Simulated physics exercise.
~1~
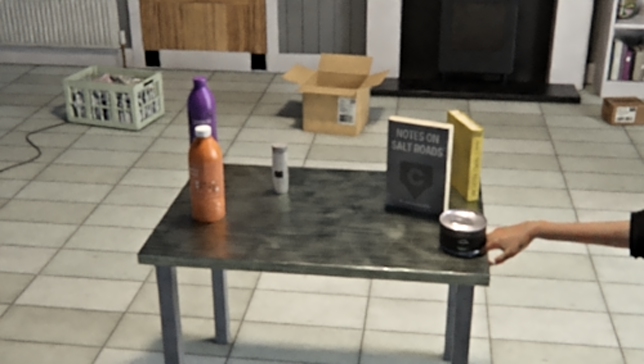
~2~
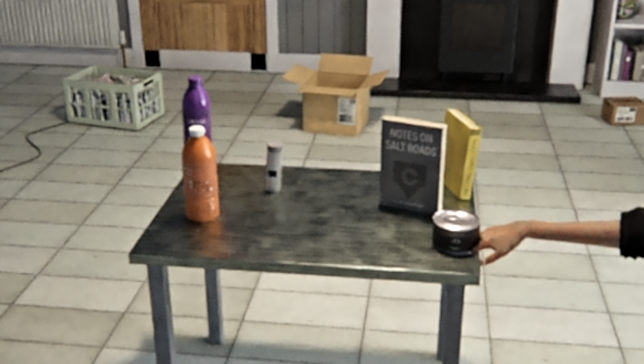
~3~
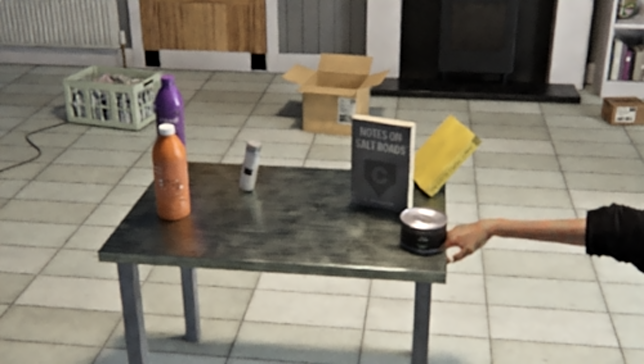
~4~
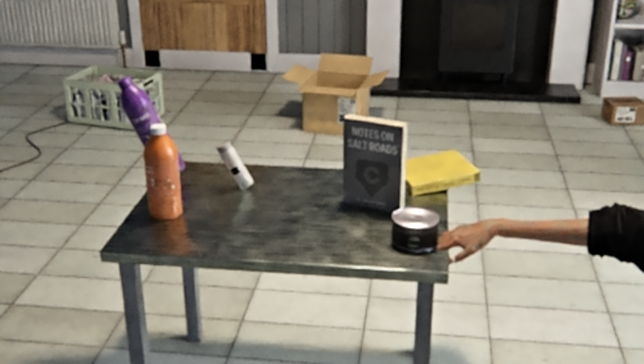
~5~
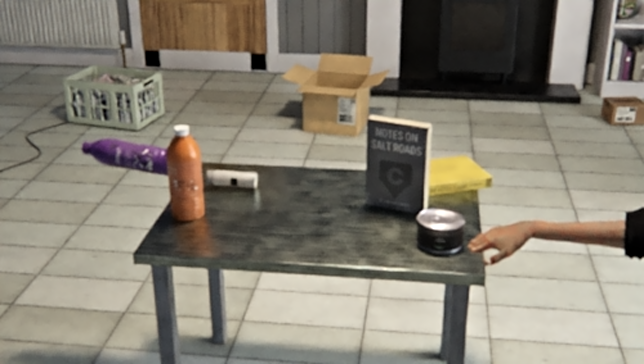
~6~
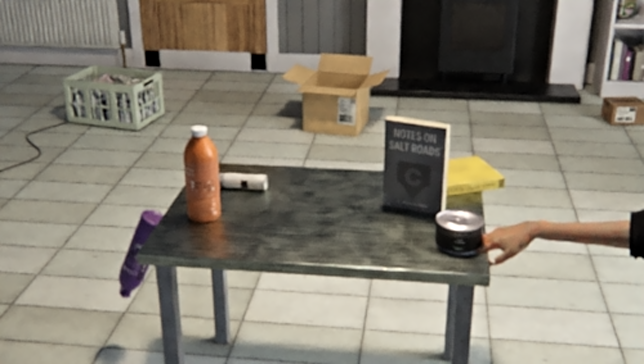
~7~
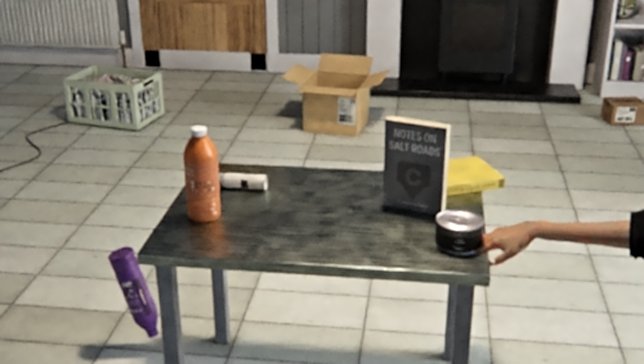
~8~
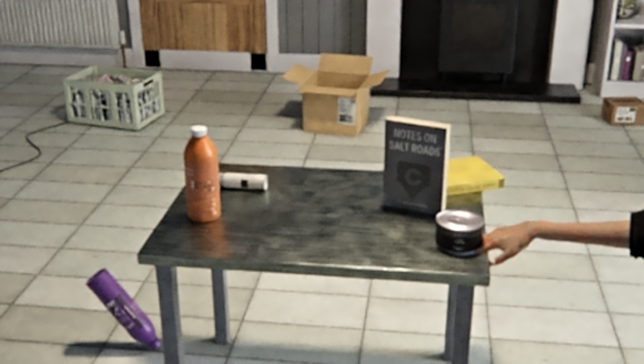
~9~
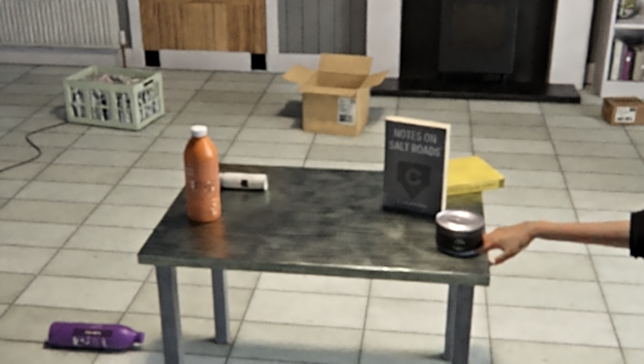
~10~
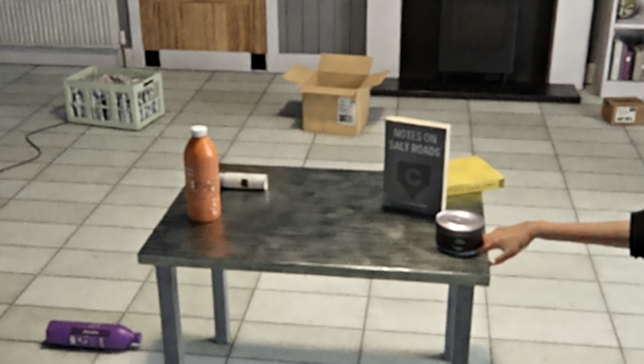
At the start, two bottles, a white shaker, a grey book, a yellow book and a black tub stand on a small dark table, with a hand at its right edge. The table slides left, and the yellow book tips over, followed by the shaker and the purple bottle starting to lean. The table then moves back right as the shaker and purple bottle topple. The purple bottle drops off the left side and lands on the tiled floor. It ends lying there, while the orange bottle and grey book still stand near the tub.
